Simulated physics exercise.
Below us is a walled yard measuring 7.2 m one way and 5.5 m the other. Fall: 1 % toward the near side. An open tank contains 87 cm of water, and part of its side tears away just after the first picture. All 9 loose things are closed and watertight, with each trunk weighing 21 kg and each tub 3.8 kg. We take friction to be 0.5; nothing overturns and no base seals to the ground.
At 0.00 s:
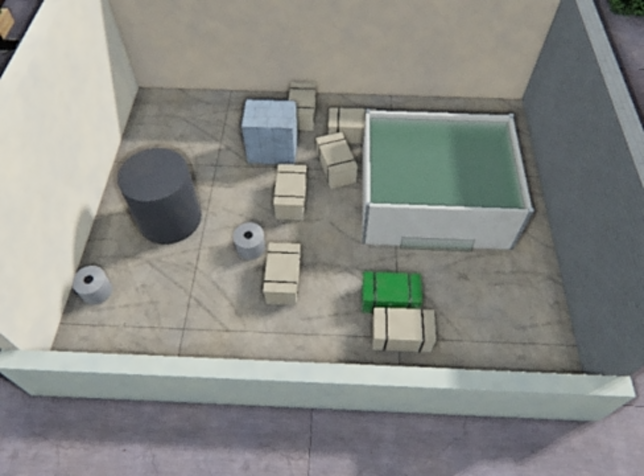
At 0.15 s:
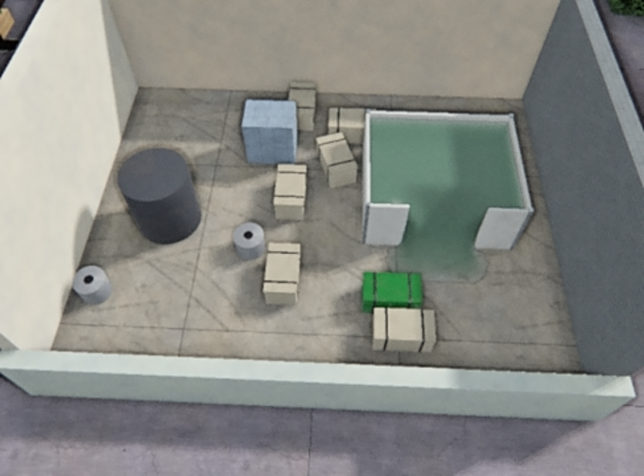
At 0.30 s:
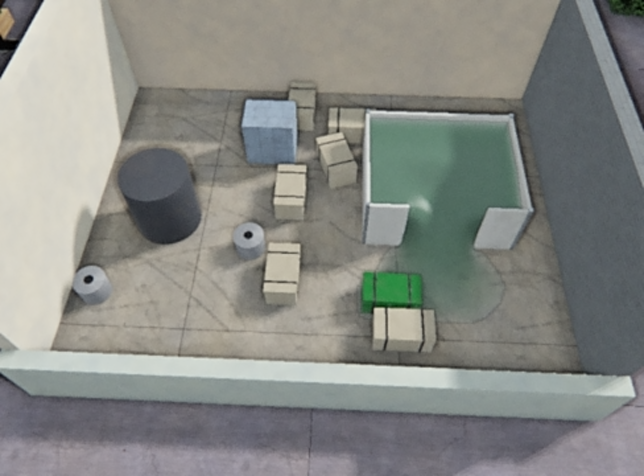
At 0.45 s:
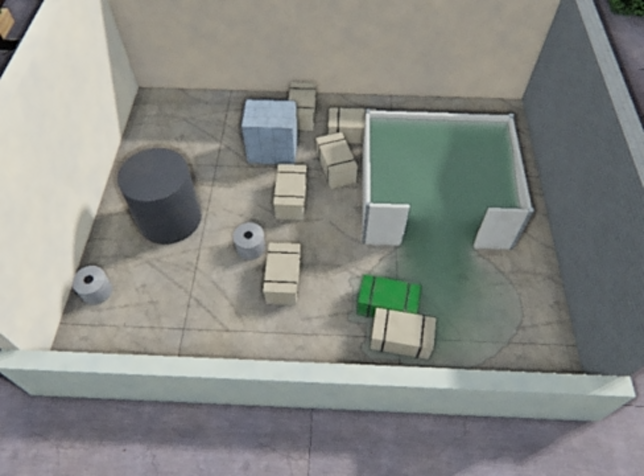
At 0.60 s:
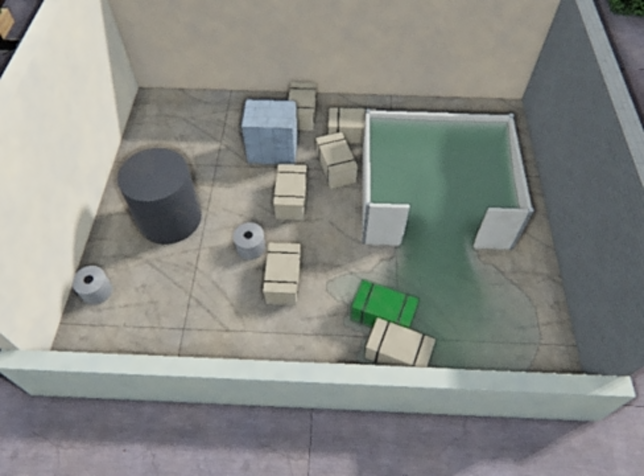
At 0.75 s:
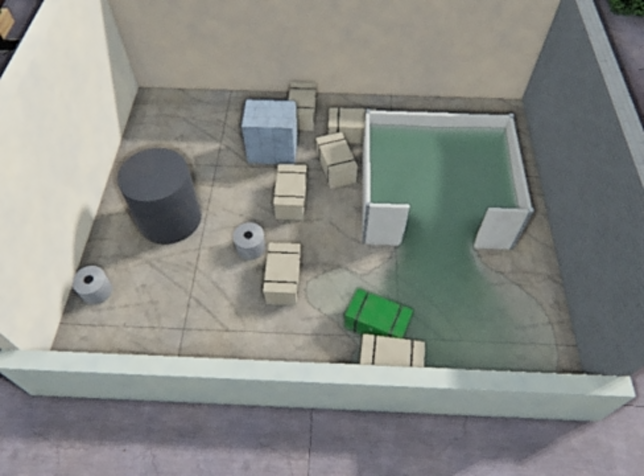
Greenish water pours through a gap that opens in the front wall of a white tank and spreads across the yard floor. It reaches the green trunk and the pale crate beside it, and both slide a short way toward the near wall, turning slightly, while everything else stays put.
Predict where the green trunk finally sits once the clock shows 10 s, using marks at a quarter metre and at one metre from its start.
It will be left a long way off.
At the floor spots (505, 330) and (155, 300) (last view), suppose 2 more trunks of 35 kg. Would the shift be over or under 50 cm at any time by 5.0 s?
Respectively: Outside the limit and outside the limit.
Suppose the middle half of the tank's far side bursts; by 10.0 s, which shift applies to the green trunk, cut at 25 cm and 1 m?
Result: Green trunk displaced a little.
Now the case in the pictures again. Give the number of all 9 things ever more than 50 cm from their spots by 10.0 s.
I get 9.
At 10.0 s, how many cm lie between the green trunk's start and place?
Distance: Near 550 cm.
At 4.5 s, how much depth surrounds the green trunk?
Depth approx. 13 cm.
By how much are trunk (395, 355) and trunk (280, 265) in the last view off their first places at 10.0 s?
Taken in order, the shifts are 450 cm and 50 cm.
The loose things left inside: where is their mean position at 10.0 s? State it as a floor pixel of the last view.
Around (239, 195).
After 2.0 s the green trunk is near (279, 302), 1.6 m from its start, aground; 1 afloat.
After 4.5 s the green trunk is near (129, 248), 3.8 m from its start, afloat; 2 afloat.
After 7.0 s the green trunk is near (115, 181), 4.6 m from its start, afloat; 5 afloat.
After 10.0 s the green trunk is near (150, 89), 5.6 m from its start, afloat; 8 afloat.
